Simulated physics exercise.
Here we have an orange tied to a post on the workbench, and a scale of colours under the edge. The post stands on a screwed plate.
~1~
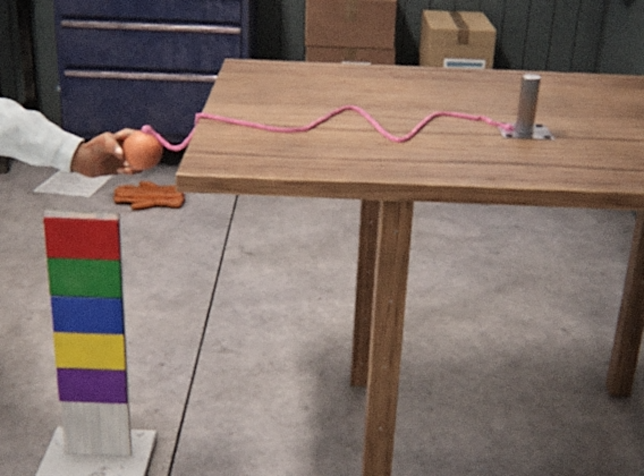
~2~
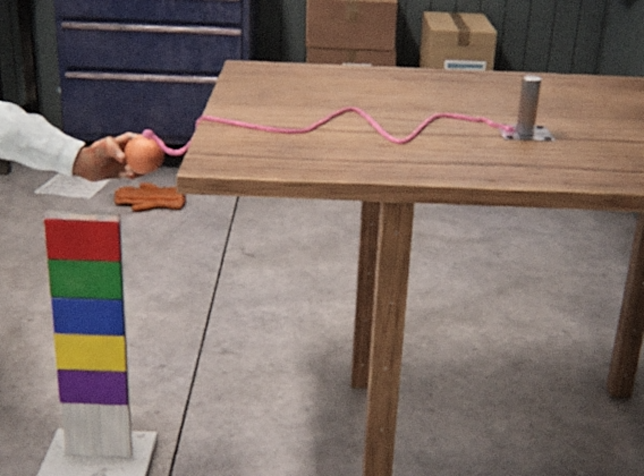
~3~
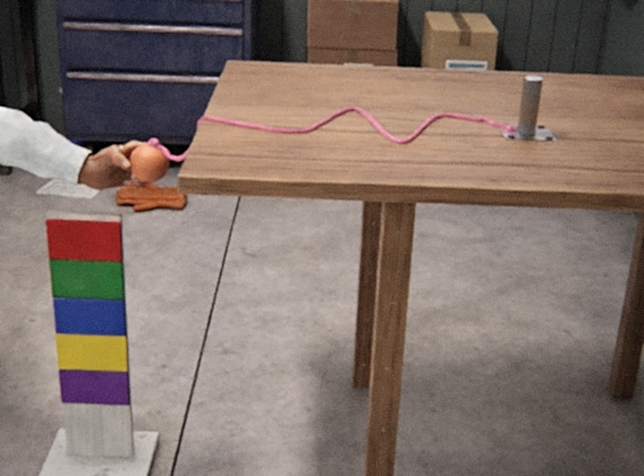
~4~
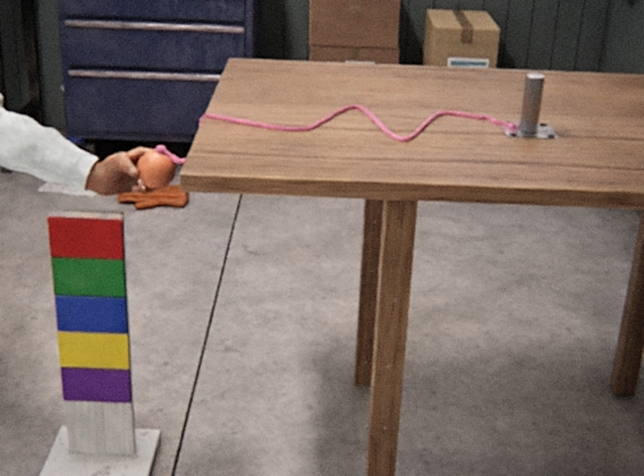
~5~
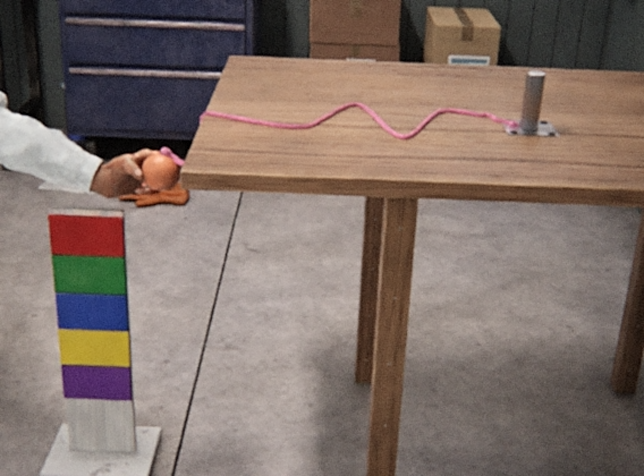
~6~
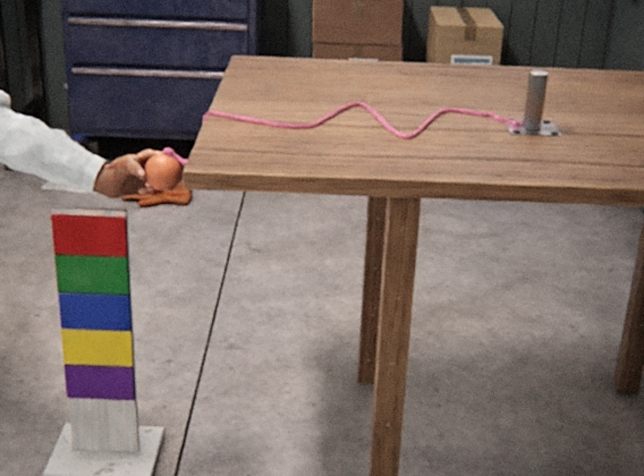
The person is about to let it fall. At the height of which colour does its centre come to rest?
The cord holds its middle at purple.
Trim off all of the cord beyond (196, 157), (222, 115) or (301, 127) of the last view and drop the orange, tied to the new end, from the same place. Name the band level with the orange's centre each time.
One after the other, yellow; blue; red.
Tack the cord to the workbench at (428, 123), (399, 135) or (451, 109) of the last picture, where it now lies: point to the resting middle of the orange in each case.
About (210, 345), (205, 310) and (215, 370).
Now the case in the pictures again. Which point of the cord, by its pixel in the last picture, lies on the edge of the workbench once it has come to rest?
At (365, 106), roughly.
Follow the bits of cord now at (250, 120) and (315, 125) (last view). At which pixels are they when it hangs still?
The first at (209, 268), the second at (208, 207).
Soon after, orange near (189, 374); level with purple.
After that, orange near (232, 392); level with purple.
And then, orange near (198, 388); level with purple.
In the end, orange near (219, 392); level with purple. At purple.
